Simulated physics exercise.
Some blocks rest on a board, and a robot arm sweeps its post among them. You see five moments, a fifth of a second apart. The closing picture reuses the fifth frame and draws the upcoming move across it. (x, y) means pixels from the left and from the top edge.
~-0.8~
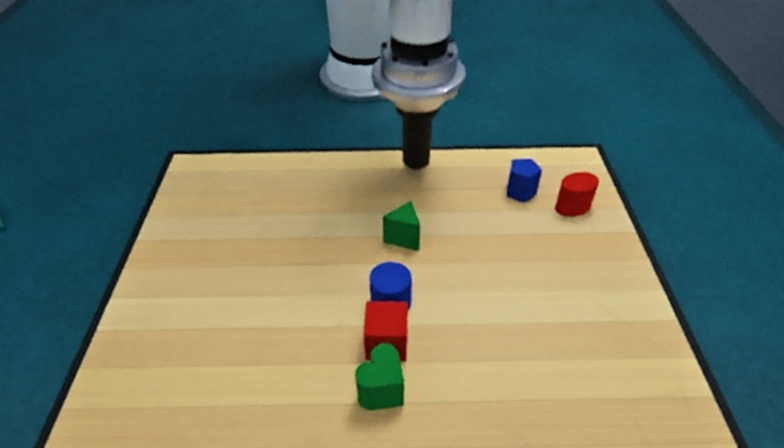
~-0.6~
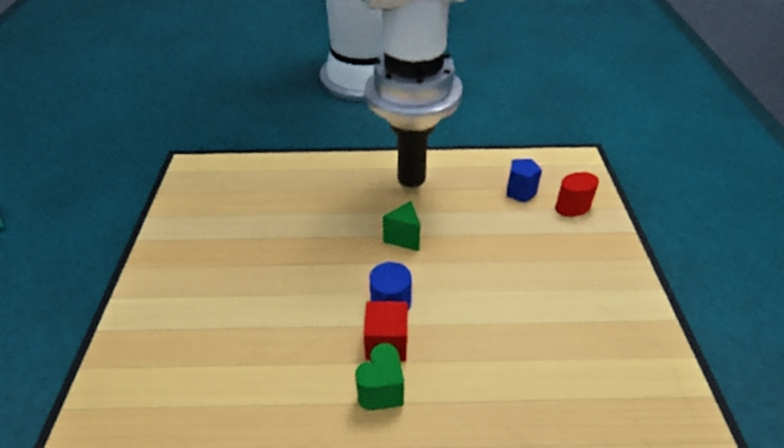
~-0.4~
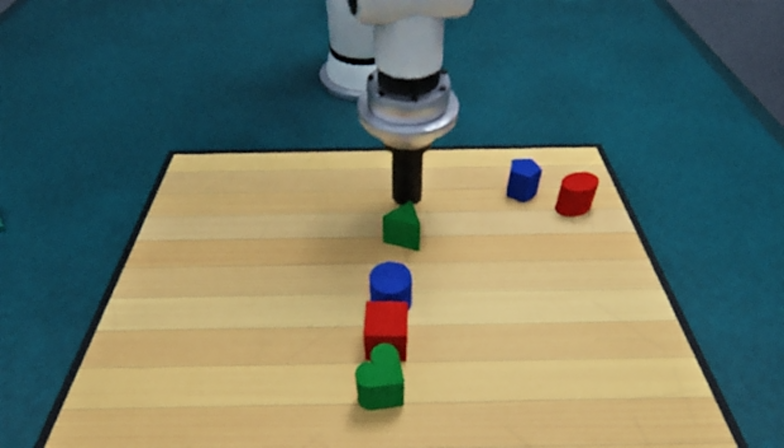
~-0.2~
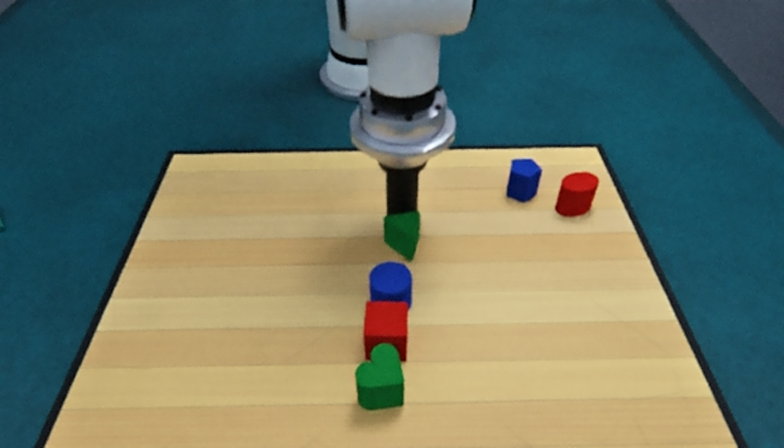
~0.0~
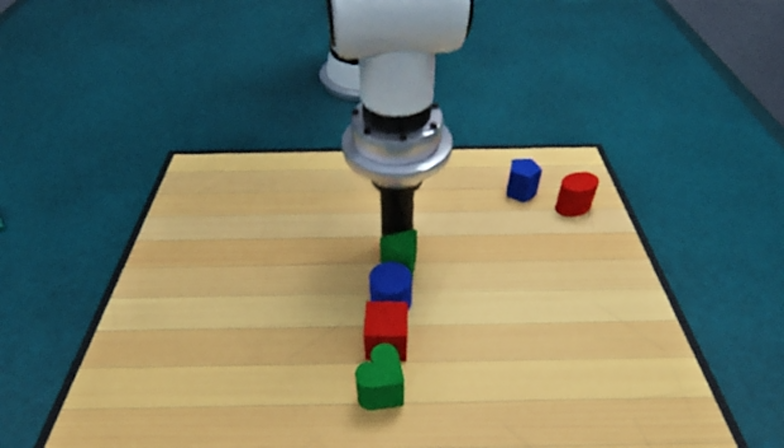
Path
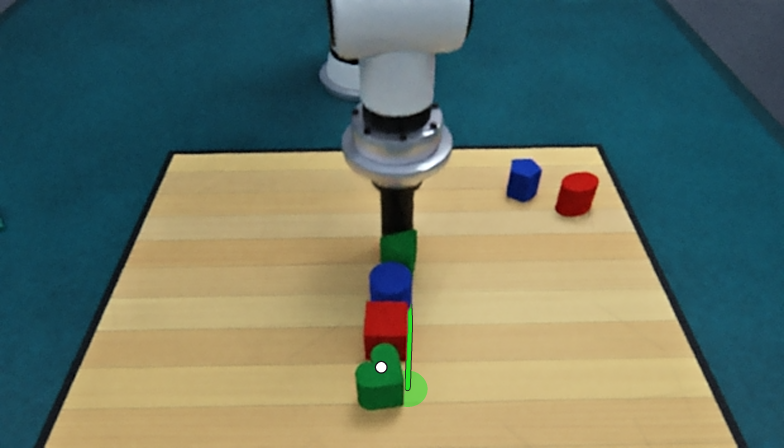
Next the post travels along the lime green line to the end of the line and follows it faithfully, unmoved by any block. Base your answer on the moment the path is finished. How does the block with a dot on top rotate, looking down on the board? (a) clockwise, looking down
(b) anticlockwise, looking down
I choose b.
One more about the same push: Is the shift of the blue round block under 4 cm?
It seems not.
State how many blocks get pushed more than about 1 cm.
I reckon the push displaces three or more of the blocks by more than 1 cm.
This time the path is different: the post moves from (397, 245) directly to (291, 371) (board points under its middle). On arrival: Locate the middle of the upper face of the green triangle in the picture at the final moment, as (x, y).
It is at (403, 255).
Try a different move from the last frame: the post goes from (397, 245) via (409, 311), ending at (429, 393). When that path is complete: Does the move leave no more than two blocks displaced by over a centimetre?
Final answer: No.
The line goes from (397, 245) over (409, 308) to (408, 388); the dot is on the green heart.
On the path given first. One third of the way, post at (407, 275); green heart at (380, 371); red square at (380, 328); blue round block at (388, 291); green triangle at (426, 282).
Two thirds of the way, post at (410, 323); green heart at (368, 415), turned 60° anticlockwise; red square at (348, 368); blue round block at (377, 331); green triangle at (444, 311), turned 65° anticlockwise.
At the end, post at (408, 378); green heart at (361, 423), turned 90° anticlockwise; red square at (318, 385); blue round block at (363, 353); green triangle at (445, 312), turned 70° anticlockwise.
